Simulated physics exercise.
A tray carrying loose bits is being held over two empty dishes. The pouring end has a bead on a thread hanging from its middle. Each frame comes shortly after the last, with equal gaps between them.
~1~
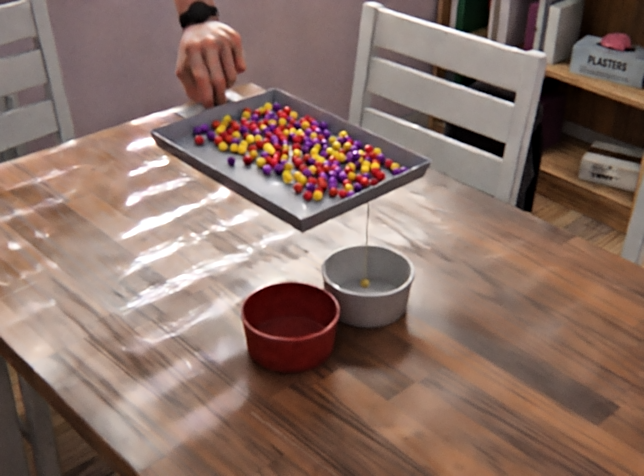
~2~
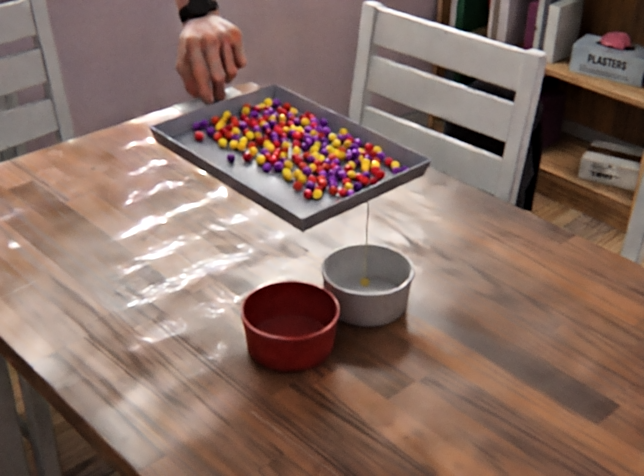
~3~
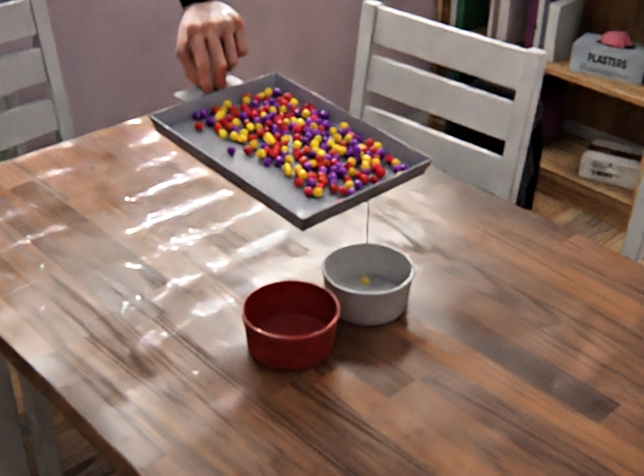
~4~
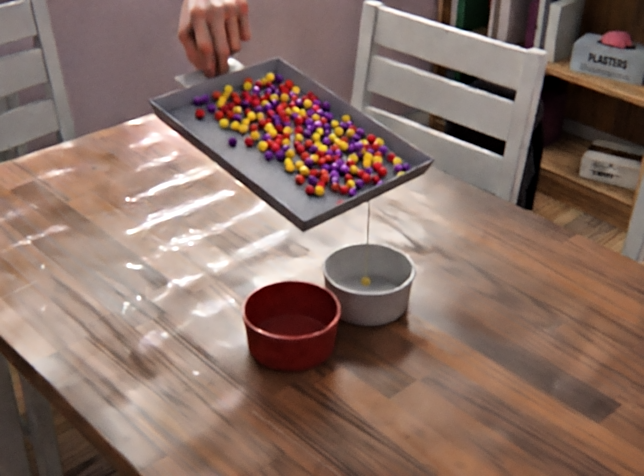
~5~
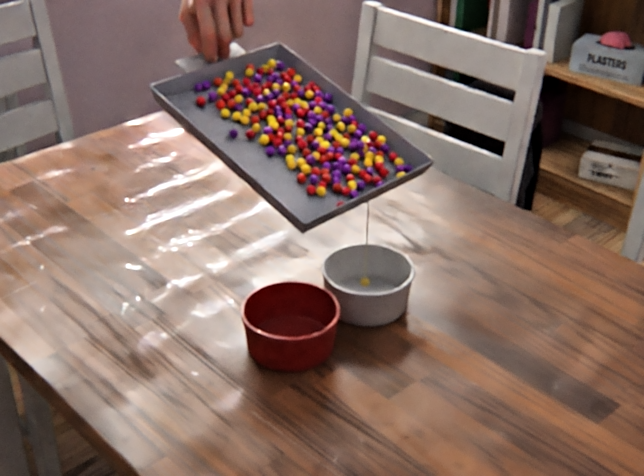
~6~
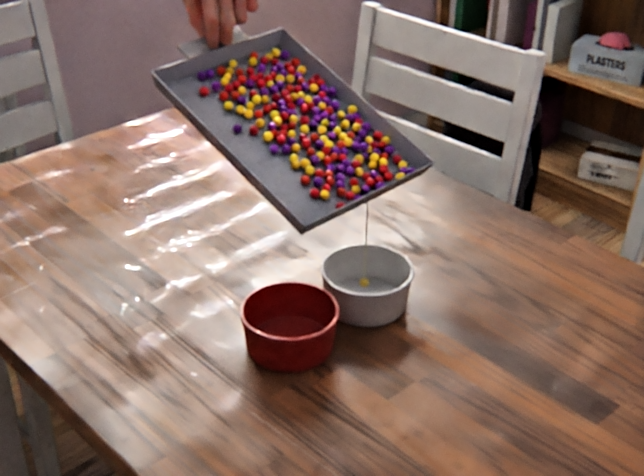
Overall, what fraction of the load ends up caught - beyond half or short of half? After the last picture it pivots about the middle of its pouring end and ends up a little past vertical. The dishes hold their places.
Short of half.
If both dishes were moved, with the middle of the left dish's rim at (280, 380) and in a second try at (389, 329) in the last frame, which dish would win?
At place one the right of the pair; at place two the left of the pair.
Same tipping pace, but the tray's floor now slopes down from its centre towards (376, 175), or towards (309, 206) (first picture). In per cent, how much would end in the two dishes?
The first try would leave around 10 per cent there, the second around 30 per cent.
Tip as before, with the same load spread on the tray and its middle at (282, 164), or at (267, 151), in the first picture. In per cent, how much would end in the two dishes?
Near 0 per cent and near 0 per cent.
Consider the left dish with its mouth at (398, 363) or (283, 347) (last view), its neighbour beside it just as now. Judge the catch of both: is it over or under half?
The first place gets a lesser share, the second a lesser share.
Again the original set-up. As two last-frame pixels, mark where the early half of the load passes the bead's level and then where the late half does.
I'd place the first part at (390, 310) and the rest at (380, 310).
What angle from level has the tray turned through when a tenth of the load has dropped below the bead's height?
That would be about 65 degrees from level.
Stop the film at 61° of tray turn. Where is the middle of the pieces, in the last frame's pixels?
The load is centred around (366, 190).
Soon after the last picture, tray tipped steeply; most on the tray; a stray few outside both; a small part in the air.
A little later, tray tipped right over; a small part on the tray; a stray few in the right dish; about two thirds outside both; about a quarter in the air.
Later still, tray tipped past a quarter turn; a stray few in the left dish; a stray few in the right dish; nearly all outside both.
By the end, tray tipped past a quarter turn; a stray few in the left dish; a stray few in the right dish; nearly all outside both.
